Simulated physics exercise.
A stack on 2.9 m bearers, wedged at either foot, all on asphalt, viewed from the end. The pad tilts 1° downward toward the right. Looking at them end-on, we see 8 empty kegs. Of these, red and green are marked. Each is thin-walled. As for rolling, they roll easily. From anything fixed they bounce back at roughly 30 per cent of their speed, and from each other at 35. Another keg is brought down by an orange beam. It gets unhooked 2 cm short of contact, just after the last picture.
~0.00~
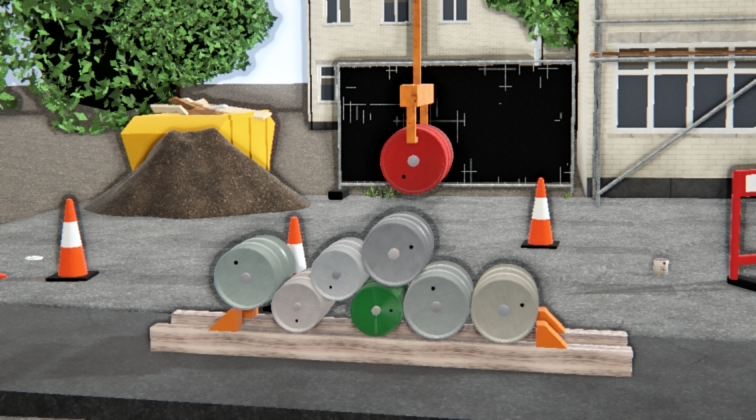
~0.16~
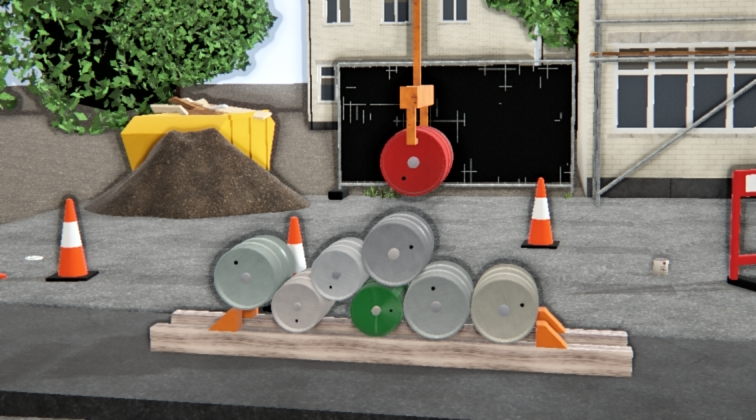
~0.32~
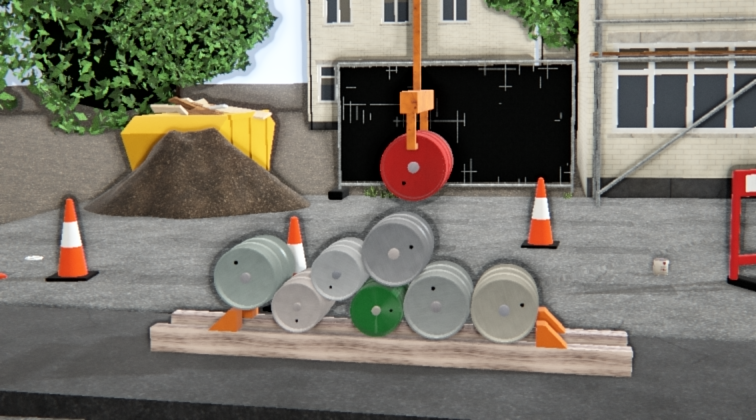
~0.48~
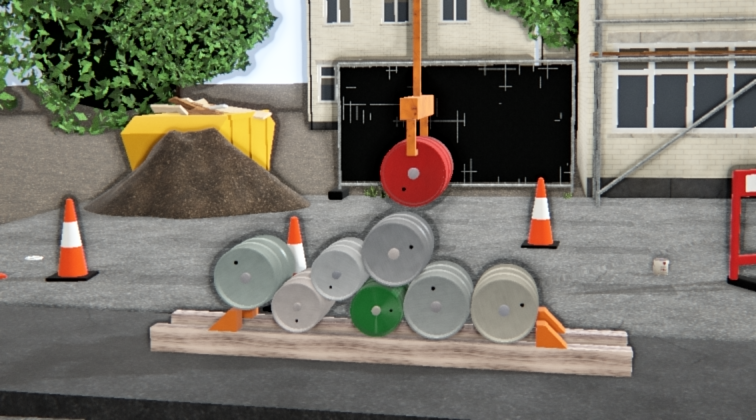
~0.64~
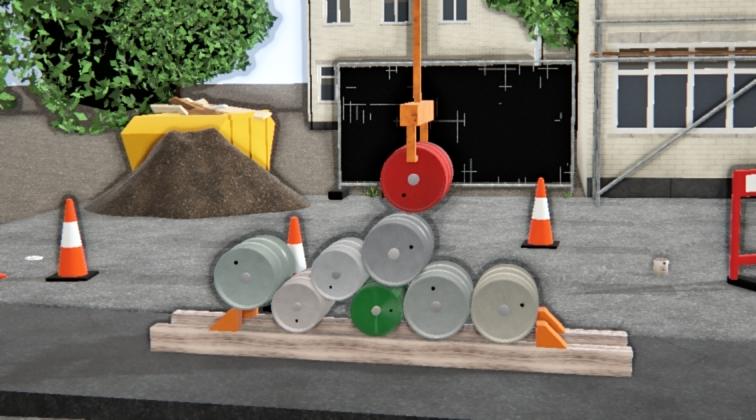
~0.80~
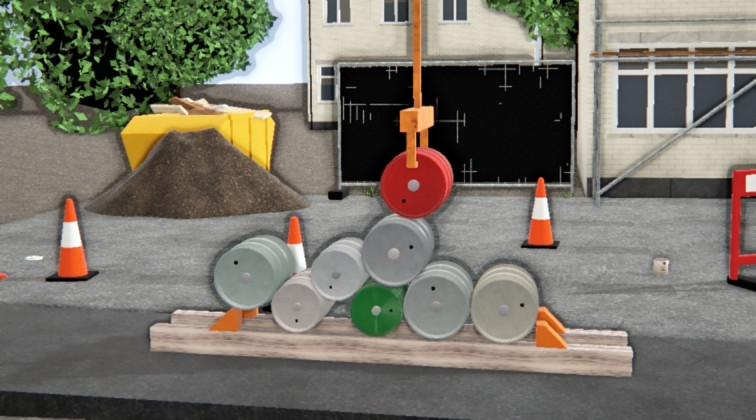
A red keg hanging from an orange beam was slowly lowered a short way toward a stack of gray kegs and one green one, which stayed still on wooden bearers.
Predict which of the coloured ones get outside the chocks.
As for the red keg, it gets away, and the green does not leave.
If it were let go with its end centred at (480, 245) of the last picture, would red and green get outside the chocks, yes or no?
Result - red negative, green negative.
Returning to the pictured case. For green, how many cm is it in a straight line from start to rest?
Green: 0.
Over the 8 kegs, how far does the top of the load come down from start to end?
55 cm.
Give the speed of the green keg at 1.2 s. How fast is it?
Estimated speed near 0.0 m/s.
By 1.2 s, red is up on others, 60 cm inside the right chock, rolling right; green is on the bearers, 85 cm inside the left chock; 0 past a chock so far.
By 1.5 s, red is up on others, 35 cm inside the right chock, rolling right; green as before; 0 past a chock so far.
By 2.0 s, red is beyond the right chock, rolling right; green as before; 1 past a chock so far.
Finally (3.5 s), red is beyond the right chock; green is on the bearers, 85 cm inside the left chock; 1 past a chock so far.
